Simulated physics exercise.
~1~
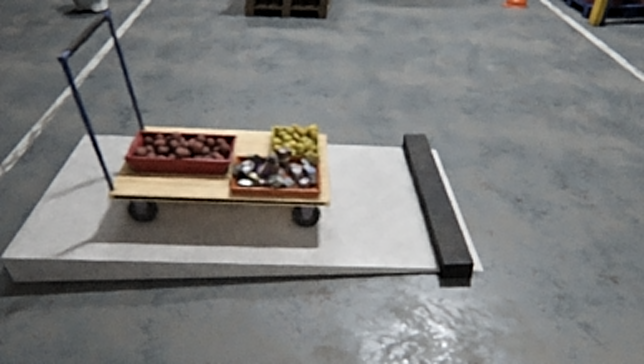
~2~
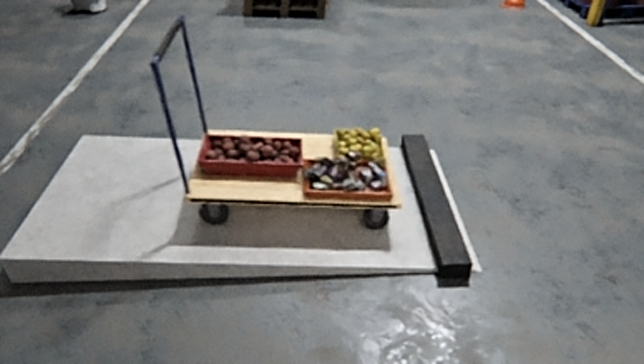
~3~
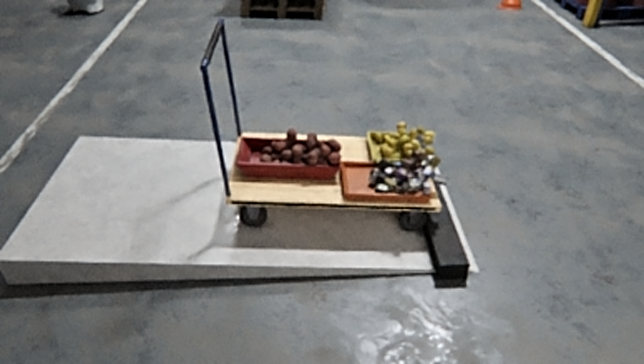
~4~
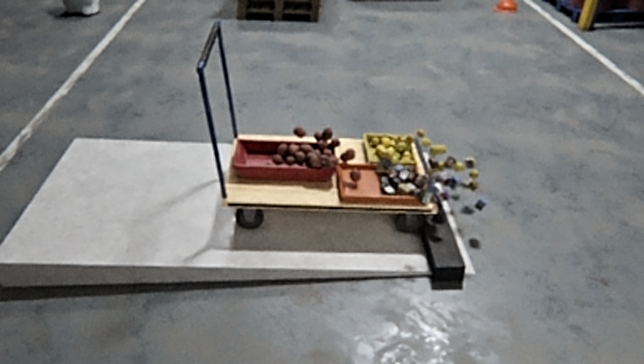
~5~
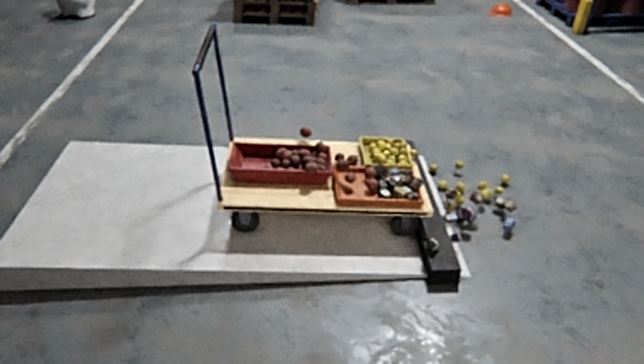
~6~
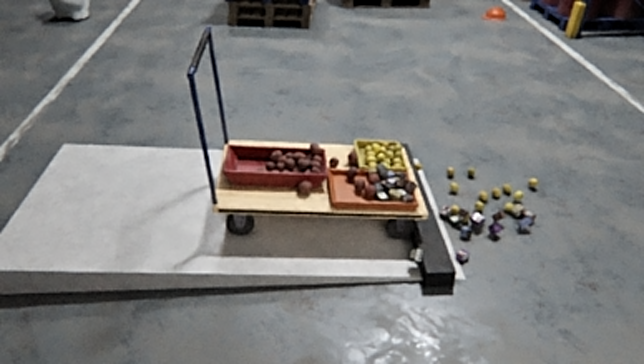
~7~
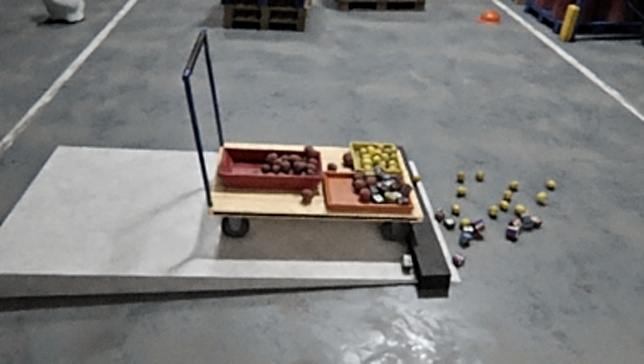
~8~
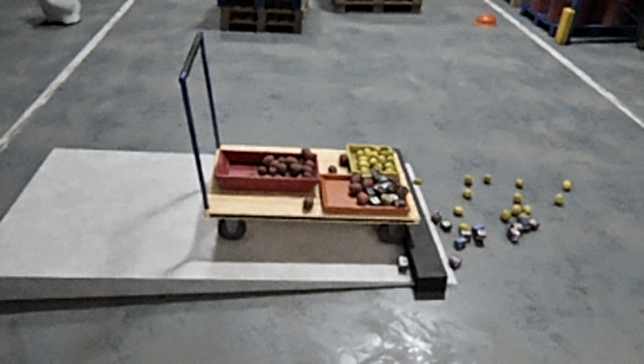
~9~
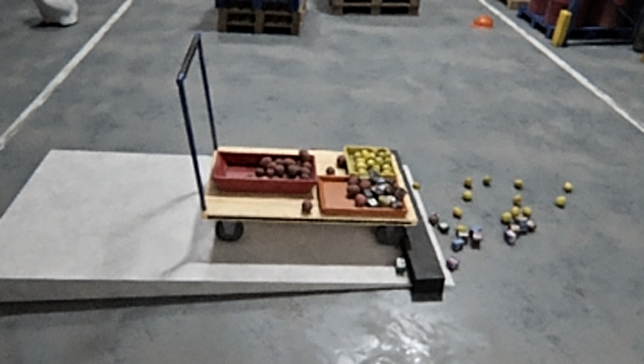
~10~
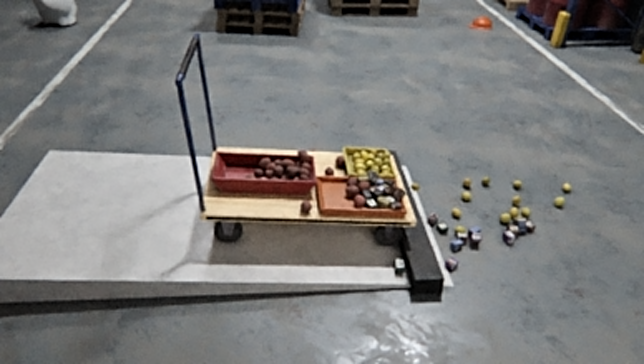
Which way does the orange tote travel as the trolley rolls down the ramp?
The orange tote travels to the right, riding on the trolley's deck toward the dark beam.
In this clip, a trolley carrying red, orange and yellow totes of small goods rolls right down a ramp and stops at a dark beam. Yellow and dark pieces spill onto the floor beyond, while reddish ones scatter onto the deck and into the orange tote, before everything rests.
